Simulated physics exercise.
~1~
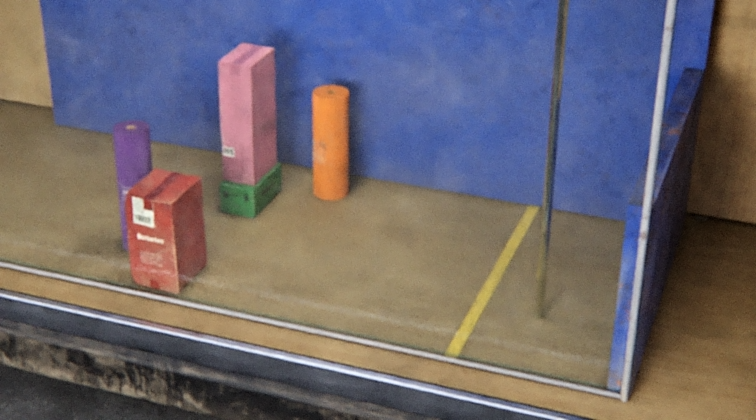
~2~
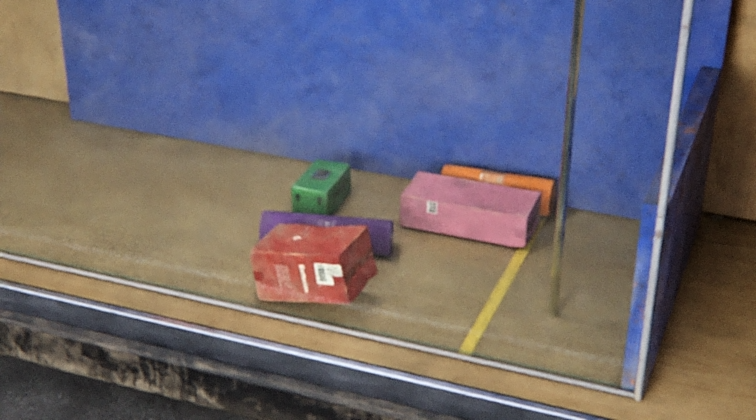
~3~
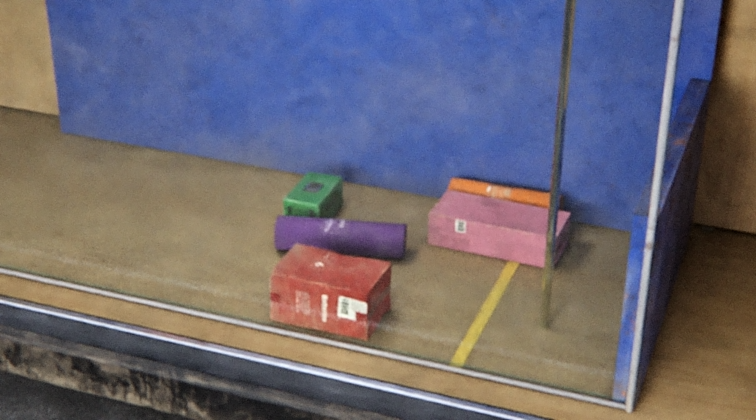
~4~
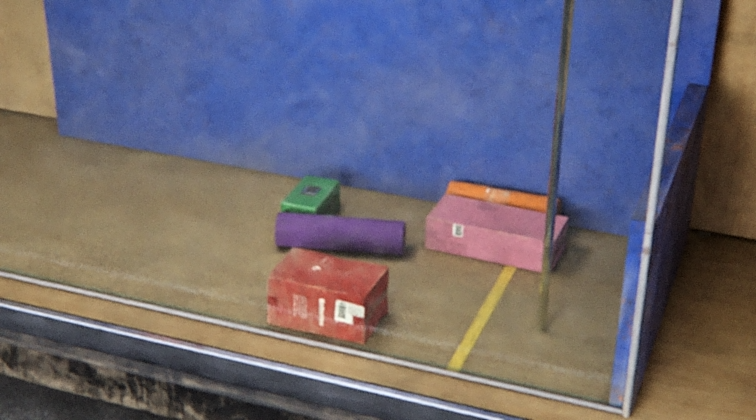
The pink tall box and the other objects shift right, most toppling, and come to rest.
